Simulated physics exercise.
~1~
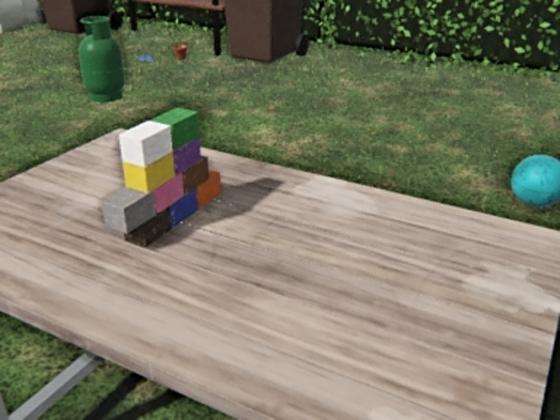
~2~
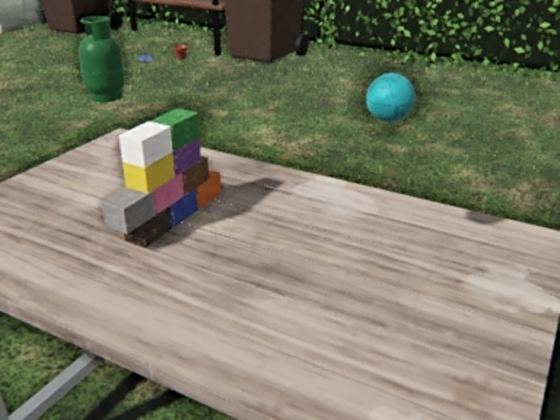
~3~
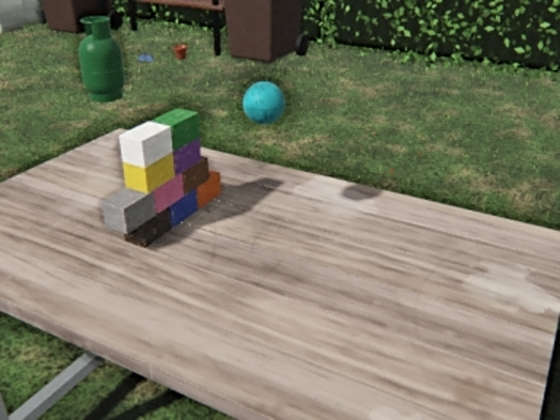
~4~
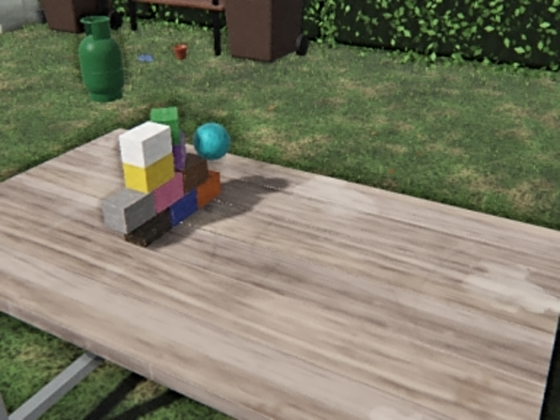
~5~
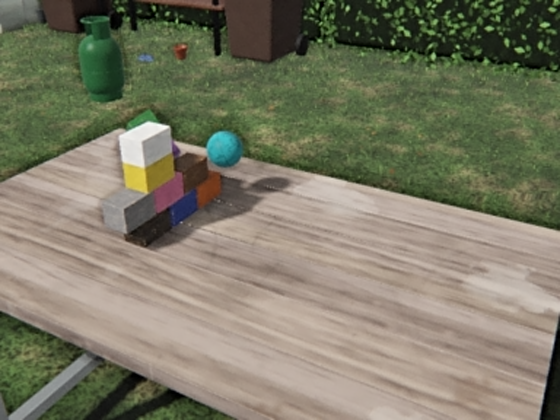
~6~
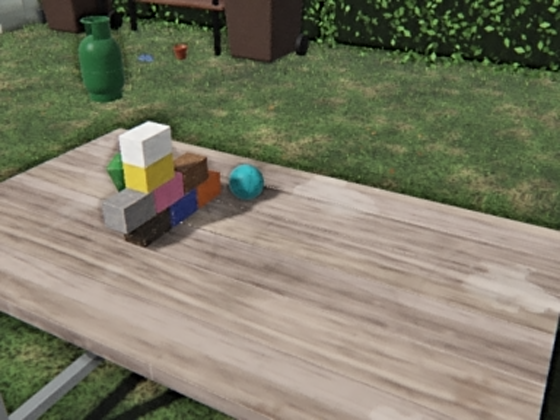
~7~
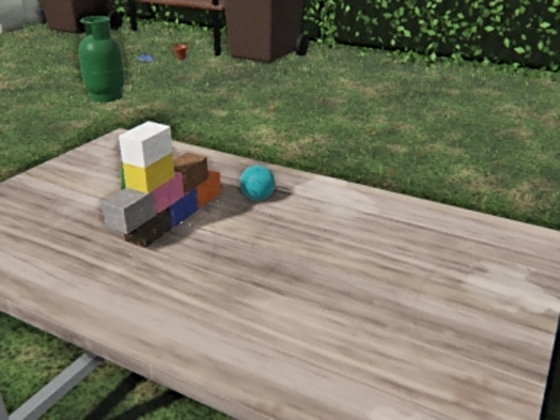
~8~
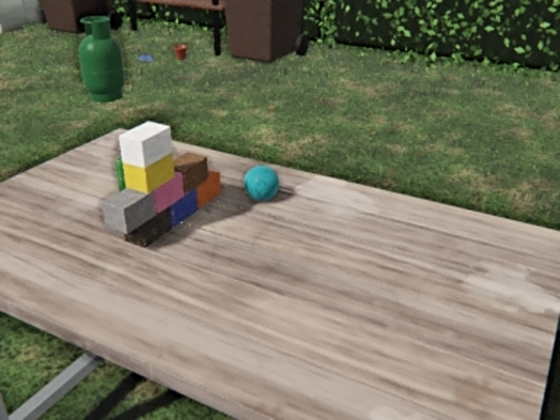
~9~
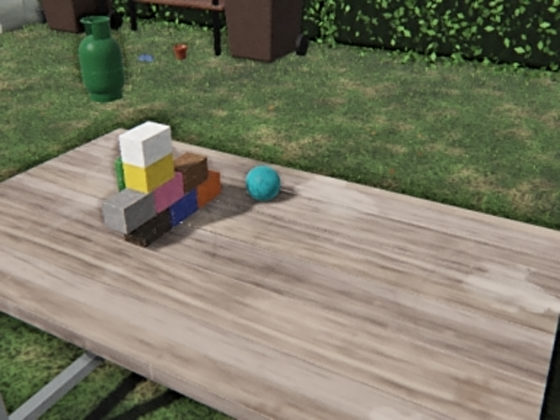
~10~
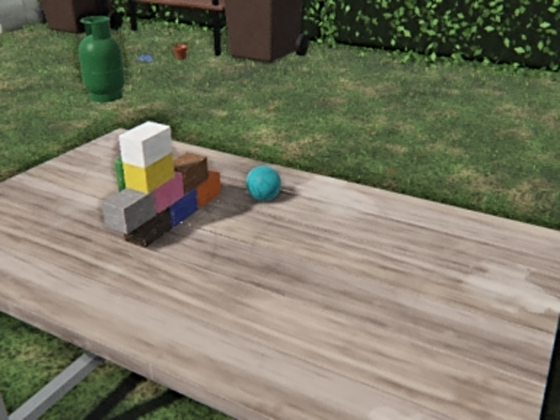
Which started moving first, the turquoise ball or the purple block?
The turquoise ball moved first, flying in from the right while the purple block was still sitting in the stack. The purple block only shifted once the ball had reached the pile.
